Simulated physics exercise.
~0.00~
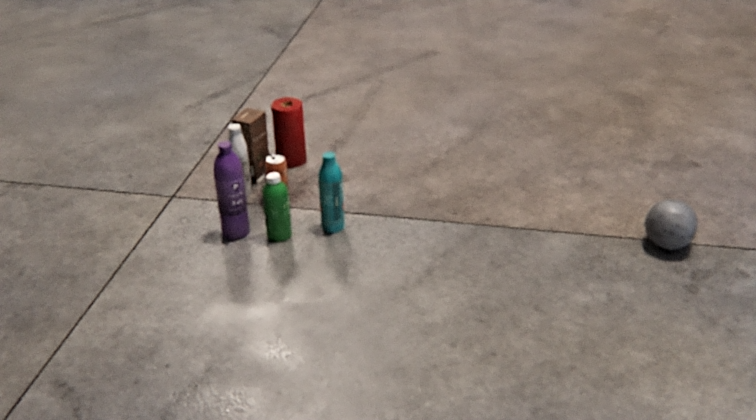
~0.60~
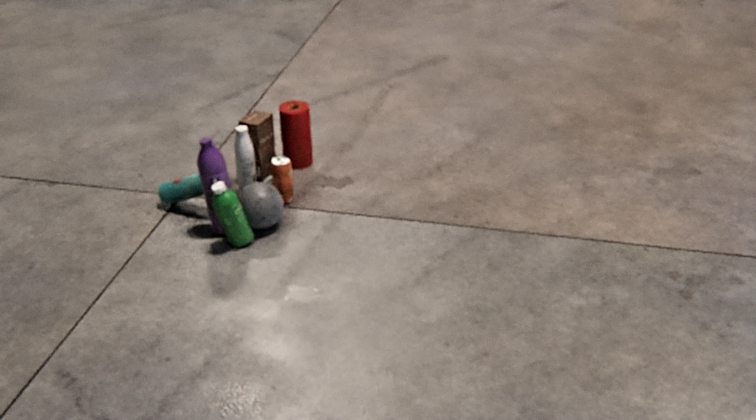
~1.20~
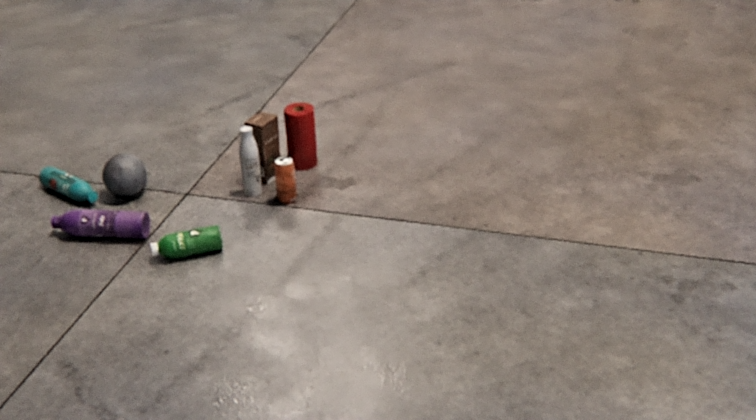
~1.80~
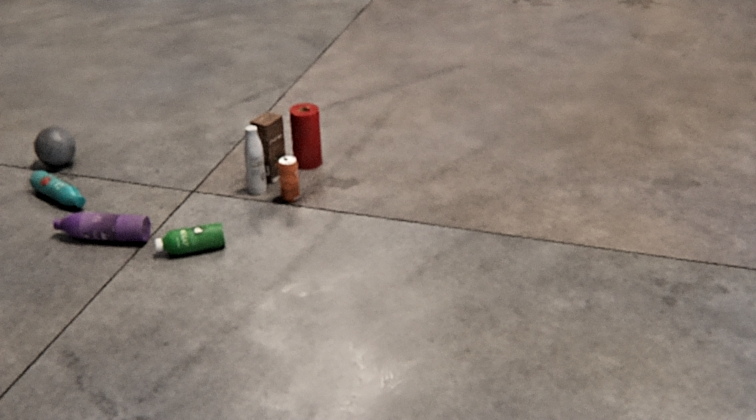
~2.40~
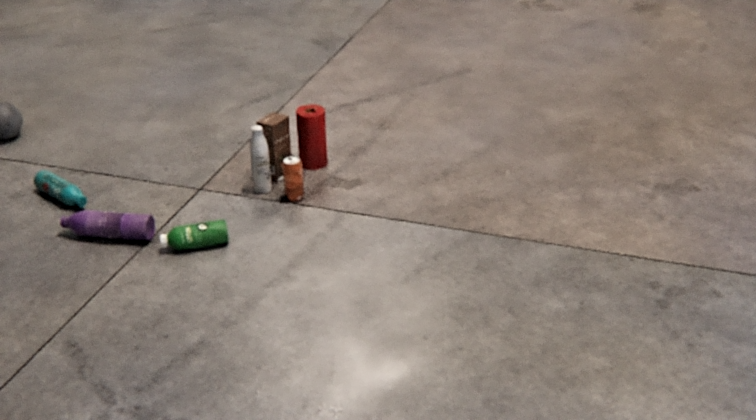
Grey ball rolling left into upright bottles, toppling the turquoise, green and purple ones, then rolling on towards the left edge.
